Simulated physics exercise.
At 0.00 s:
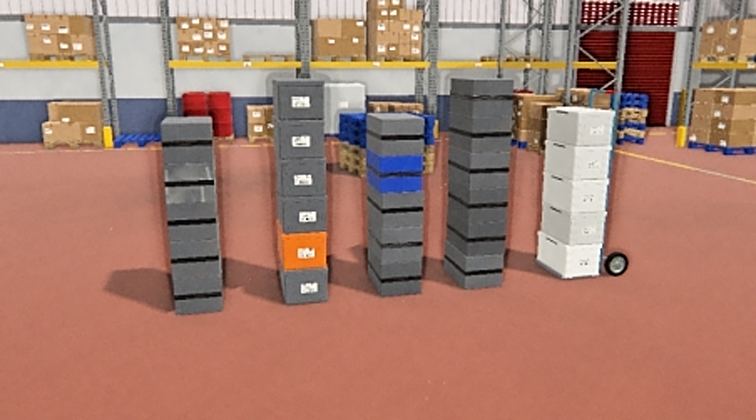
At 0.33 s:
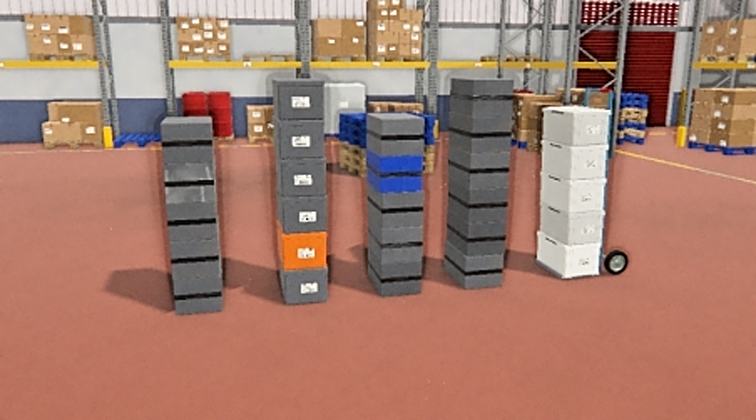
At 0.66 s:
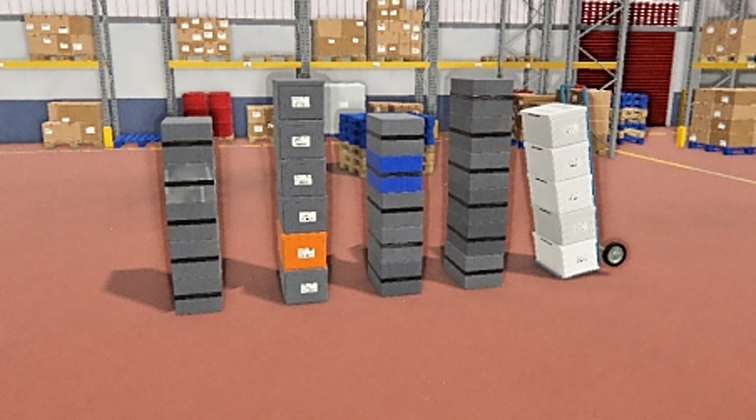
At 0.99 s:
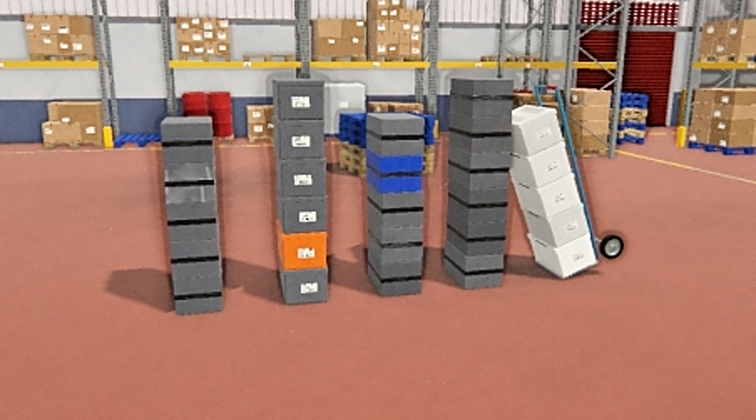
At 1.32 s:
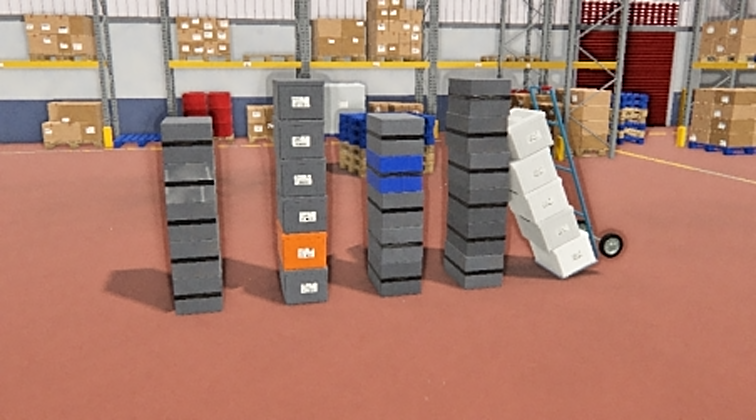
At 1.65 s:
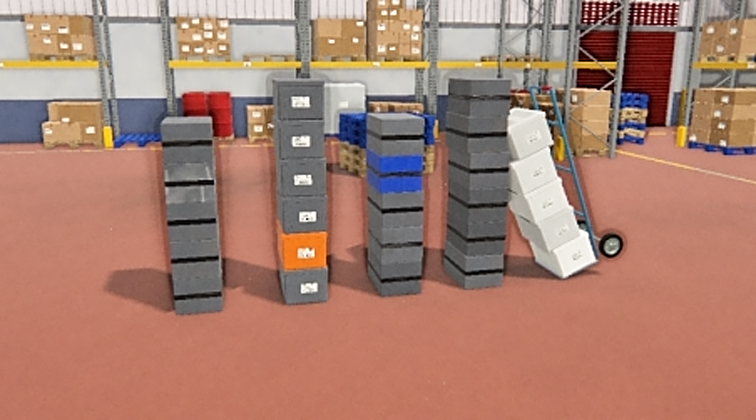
Pale stack of totes on a sack truck leaning left toward a row of four dark stacks, then staying tilted.
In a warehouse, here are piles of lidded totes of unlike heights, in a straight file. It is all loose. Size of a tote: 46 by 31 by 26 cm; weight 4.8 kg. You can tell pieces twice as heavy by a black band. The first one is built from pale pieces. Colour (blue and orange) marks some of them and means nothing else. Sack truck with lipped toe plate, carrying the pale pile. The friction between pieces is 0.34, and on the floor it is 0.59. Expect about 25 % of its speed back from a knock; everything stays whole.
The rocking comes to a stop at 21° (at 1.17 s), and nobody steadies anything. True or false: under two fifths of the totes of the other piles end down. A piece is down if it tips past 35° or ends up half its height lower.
True.
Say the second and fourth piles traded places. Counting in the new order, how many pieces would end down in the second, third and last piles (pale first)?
Pile by pile, you'd see second at 6, third at 5 and last at 5 down.
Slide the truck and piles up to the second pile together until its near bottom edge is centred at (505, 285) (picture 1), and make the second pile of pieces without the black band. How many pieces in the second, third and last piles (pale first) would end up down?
Down by pile: Second 6, third 5, last 4.
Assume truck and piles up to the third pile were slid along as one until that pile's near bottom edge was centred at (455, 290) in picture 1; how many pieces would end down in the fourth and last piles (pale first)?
Then fourth pile 0 and last pile 0.
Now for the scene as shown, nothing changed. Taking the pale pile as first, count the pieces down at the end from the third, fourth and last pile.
Number of pieces - third 0, fourth 0, last 0.
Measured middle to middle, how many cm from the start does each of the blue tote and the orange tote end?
Blue ends up 0 cm away; orange ends up 0 cm away.
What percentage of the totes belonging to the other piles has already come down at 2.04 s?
It's 0 percent at that point.
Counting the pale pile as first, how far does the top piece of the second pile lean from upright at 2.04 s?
Tilt: Near 0 degrees.
After 1.80 s, 0 of the pale pile down; none of the 22 other totes down, 1 disturbed.
At rest (2.2 s), 0 of the pale pile down; none of the 22 other totes down, 1 disturbed; orange tote unmoved; blue tote unmoved. That is 0 per cent. As the last picture would show them, middles, orange tote near (301, 243), blue tote near (393, 169).
